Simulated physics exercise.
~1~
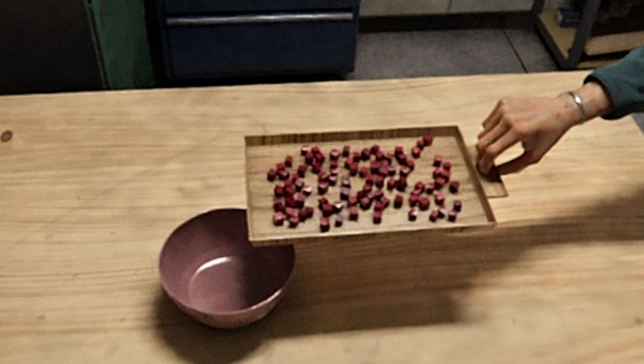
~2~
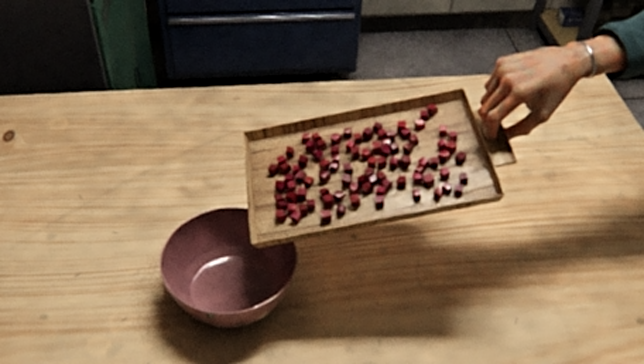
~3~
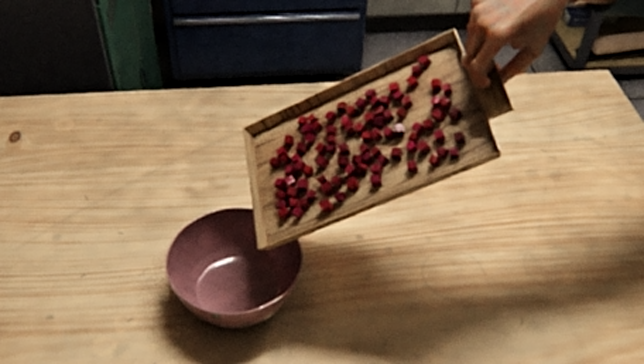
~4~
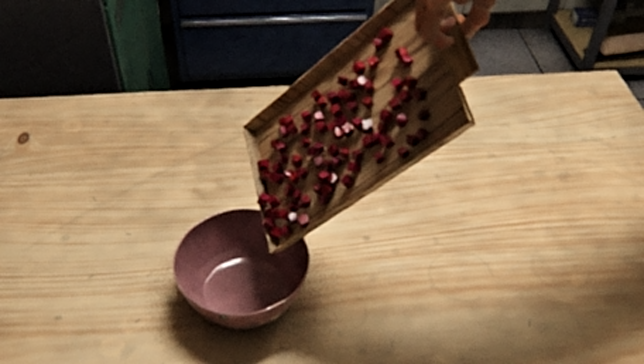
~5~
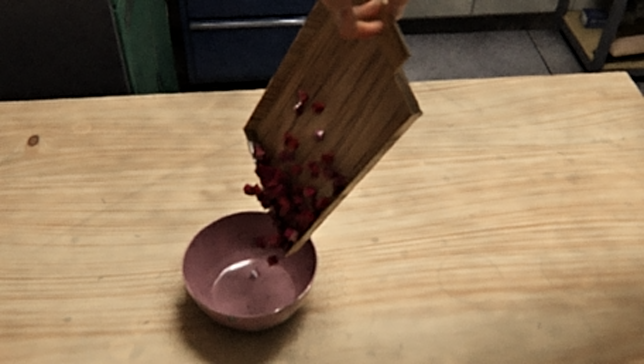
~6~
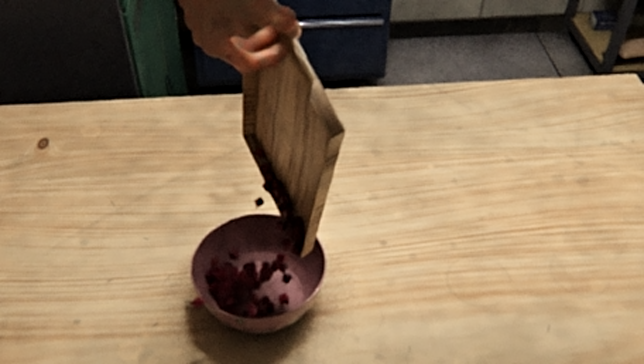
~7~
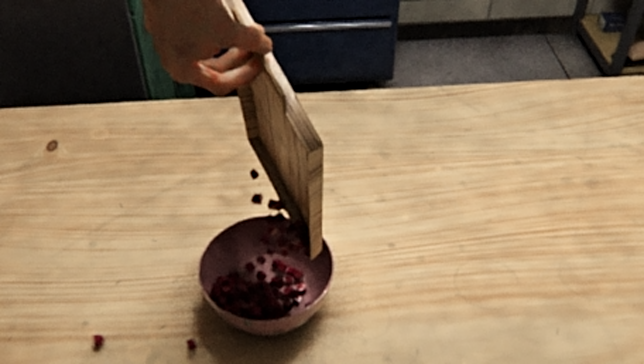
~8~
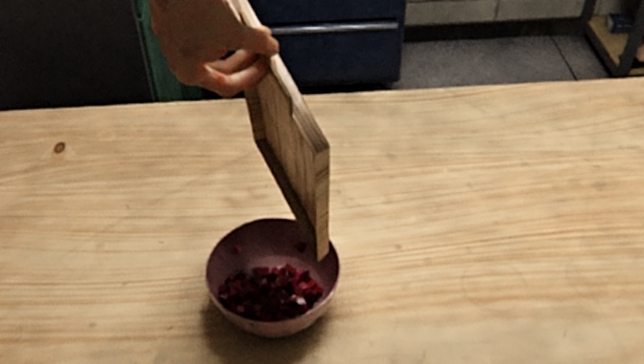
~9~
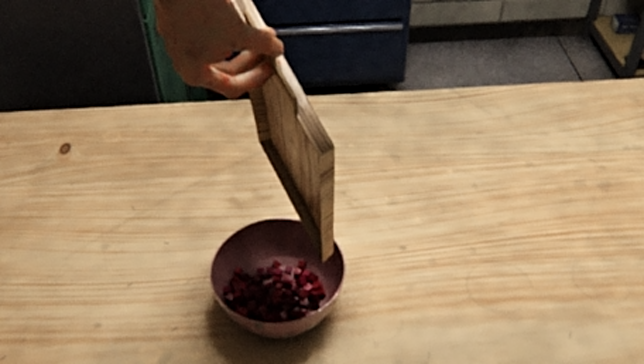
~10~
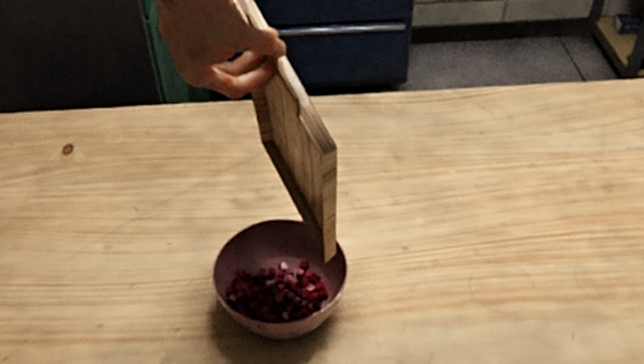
Dozens of dark red beetroot cubes slid off a wooden tray into a pinkish bowl on a wooden table as a hand tipped it steeply leftward. A couple briefly appeared beside the bowl, and the cubes ended up heaped inside beneath the still-raised, emptied tray.
